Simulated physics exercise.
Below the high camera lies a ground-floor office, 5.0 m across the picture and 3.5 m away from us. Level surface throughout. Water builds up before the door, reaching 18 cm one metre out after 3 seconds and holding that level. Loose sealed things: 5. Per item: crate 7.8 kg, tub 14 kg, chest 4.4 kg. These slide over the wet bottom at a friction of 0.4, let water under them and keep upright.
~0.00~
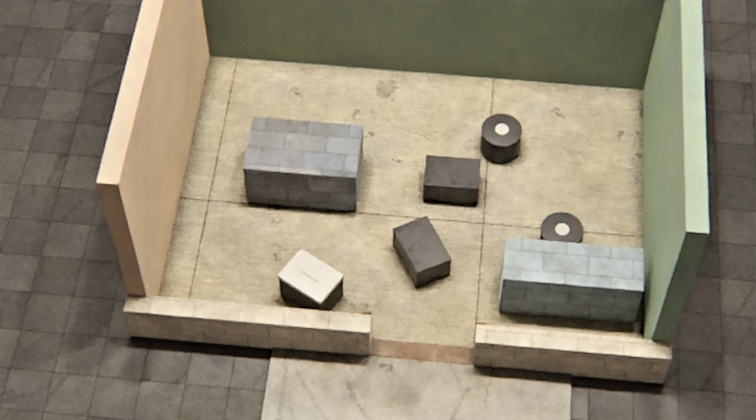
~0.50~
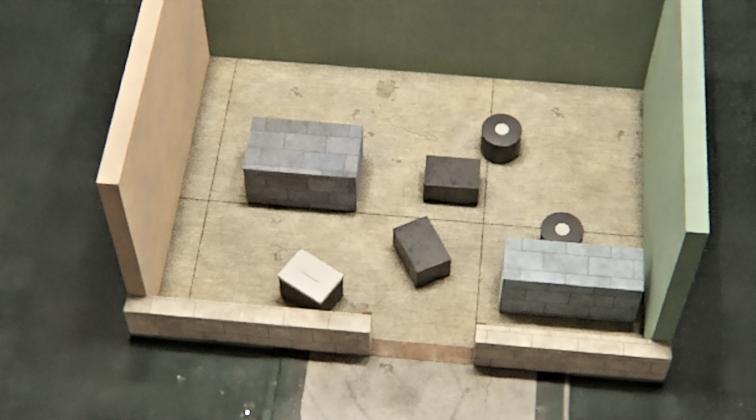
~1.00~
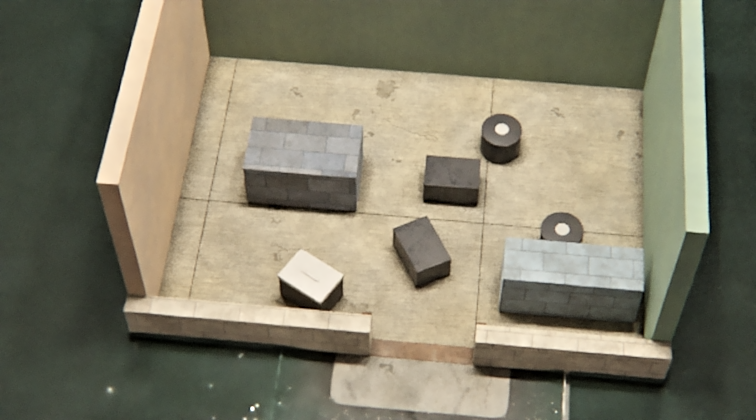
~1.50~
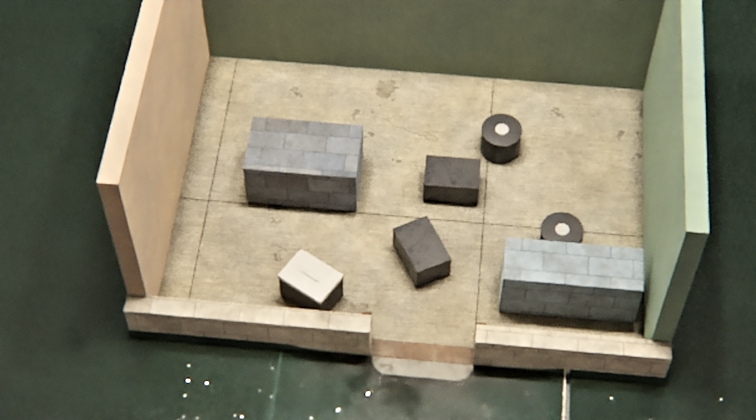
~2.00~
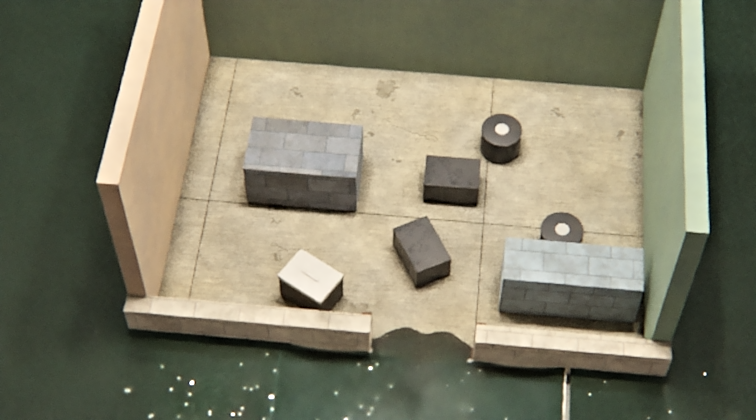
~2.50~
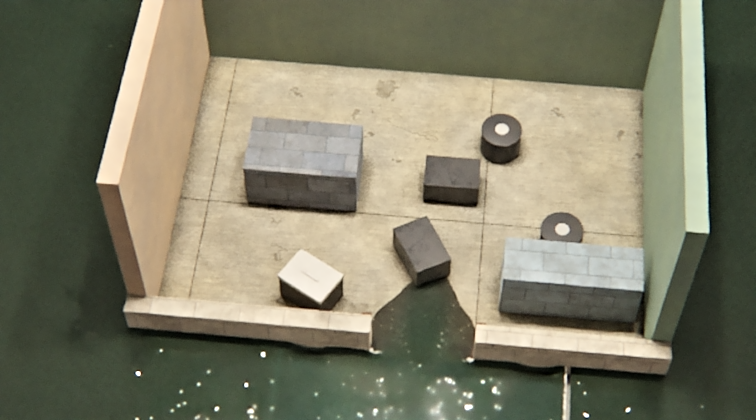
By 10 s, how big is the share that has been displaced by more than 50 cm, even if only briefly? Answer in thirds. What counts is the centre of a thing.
One to two thirds.
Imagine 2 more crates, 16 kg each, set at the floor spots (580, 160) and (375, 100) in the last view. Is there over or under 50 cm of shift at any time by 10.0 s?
The first: Falls below it. The second: Exceeds it.
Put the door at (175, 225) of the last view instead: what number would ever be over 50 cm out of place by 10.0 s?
The count would be 3.
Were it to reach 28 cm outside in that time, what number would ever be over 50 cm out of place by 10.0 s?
Result: 5.
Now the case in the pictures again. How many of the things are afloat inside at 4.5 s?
Count: 0.
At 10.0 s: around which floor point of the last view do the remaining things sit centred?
They're centred close to (439, 193).
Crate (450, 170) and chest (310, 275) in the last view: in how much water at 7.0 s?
I'd estimate 7 cm for the first and 1 cm for the second.
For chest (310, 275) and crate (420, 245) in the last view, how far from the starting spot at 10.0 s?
In turn: 10 cm, 250 cm.
After 3.5 s 0 of 5 are over 50 cm from their spots; 0 afloat.
After 4.5 s 1 of 5 are over 50 cm from their spots; 0 afloat.
After 7.0 s 2 of 5 are over 50 cm from their spots; 2 afloat.
After 10.0 s 2 of 5 are over 50 cm from their spots, and 2 have been at some point; 3 afloat.
